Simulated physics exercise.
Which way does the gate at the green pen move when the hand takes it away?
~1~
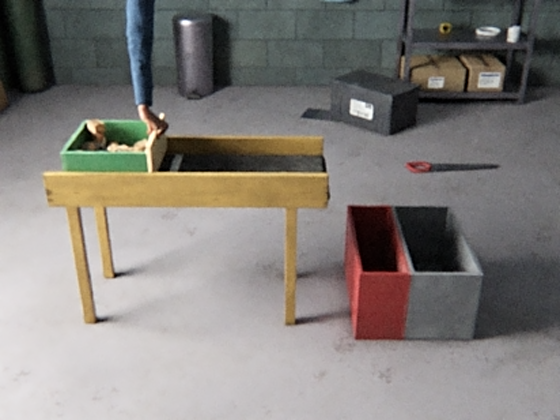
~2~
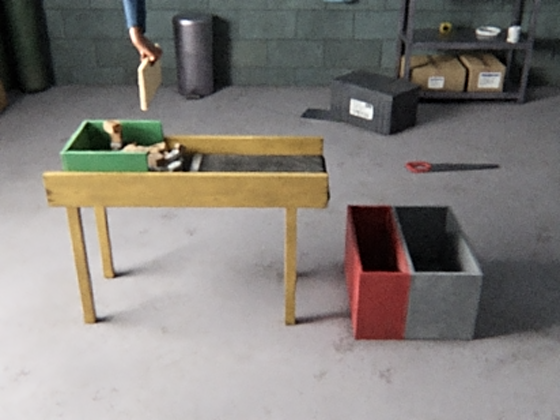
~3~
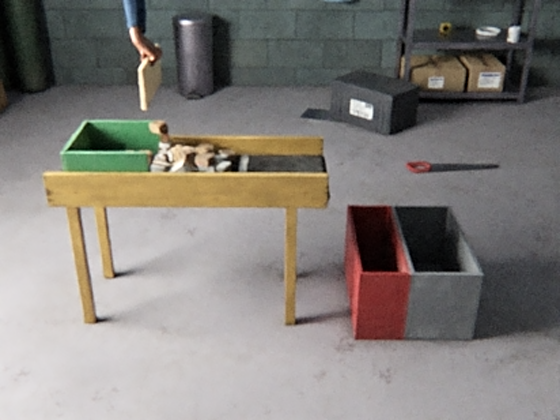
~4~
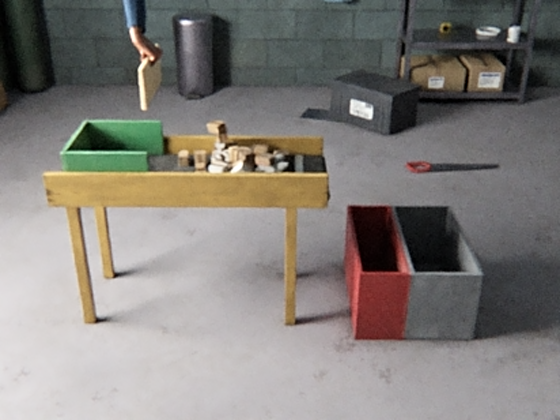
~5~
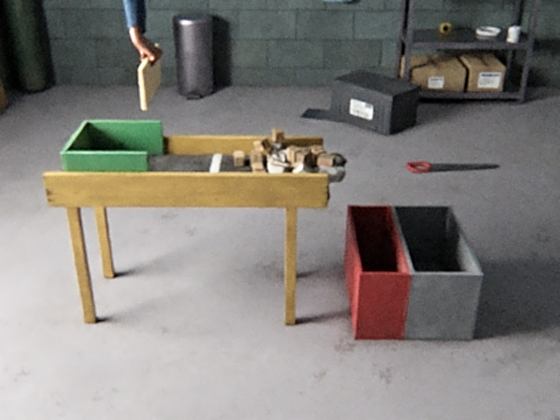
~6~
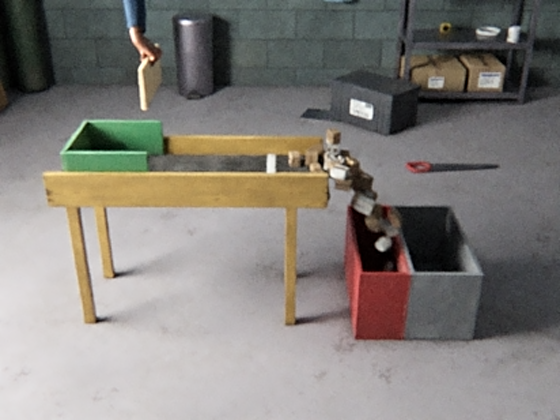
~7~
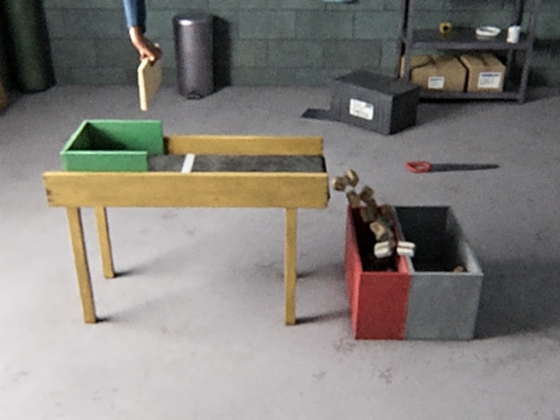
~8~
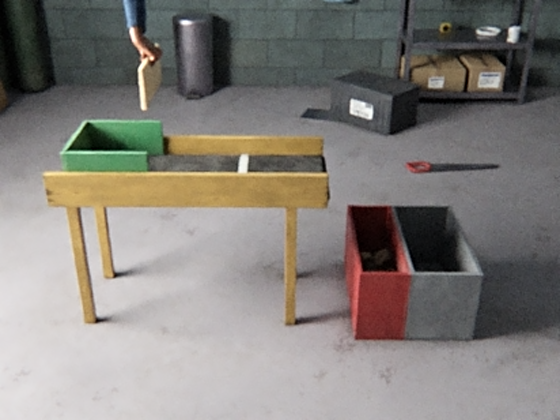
The gate moves up, lifted clear of the pen by the hand, and it is then held above the belt.
